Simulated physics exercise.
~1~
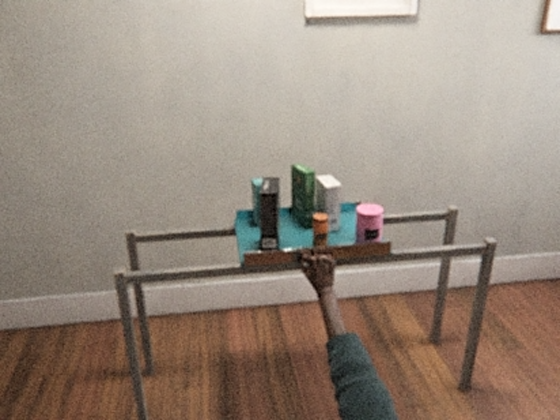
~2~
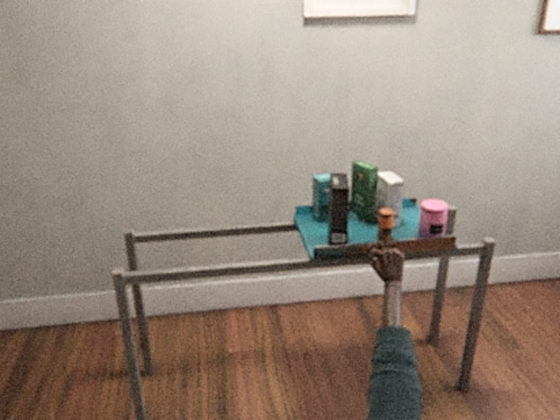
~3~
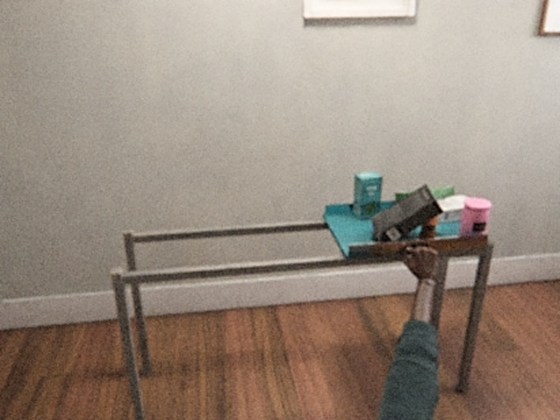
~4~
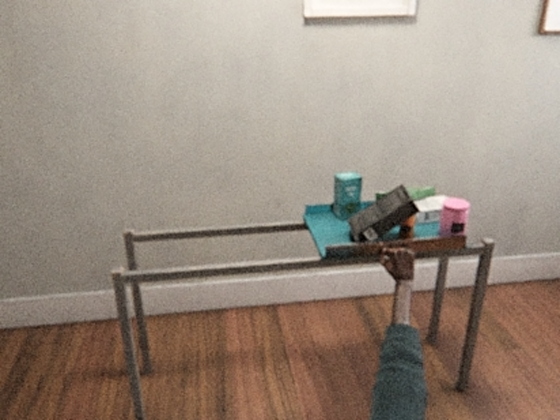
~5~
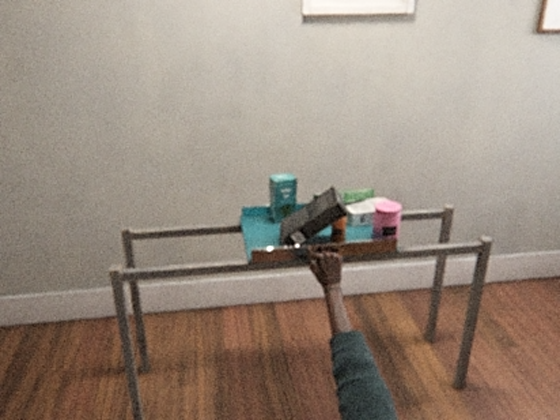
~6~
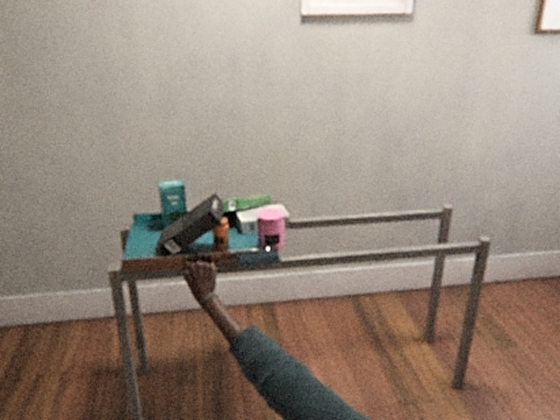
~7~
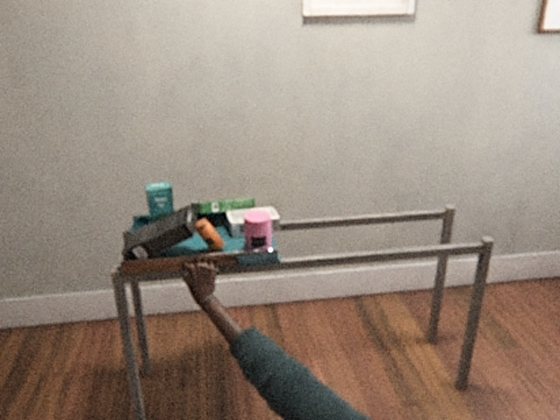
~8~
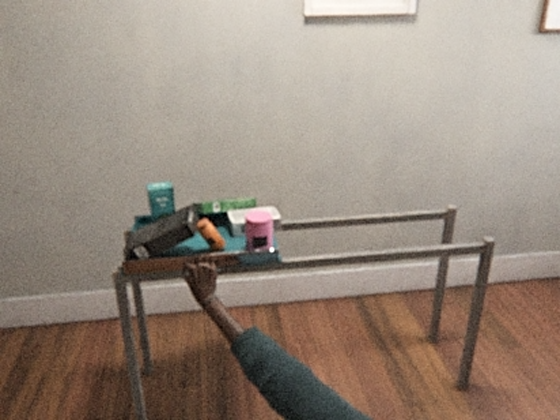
Hand sliding a turquoise tray right along rails, then left, with black, green and white packets toppling and orange shaker tilting.
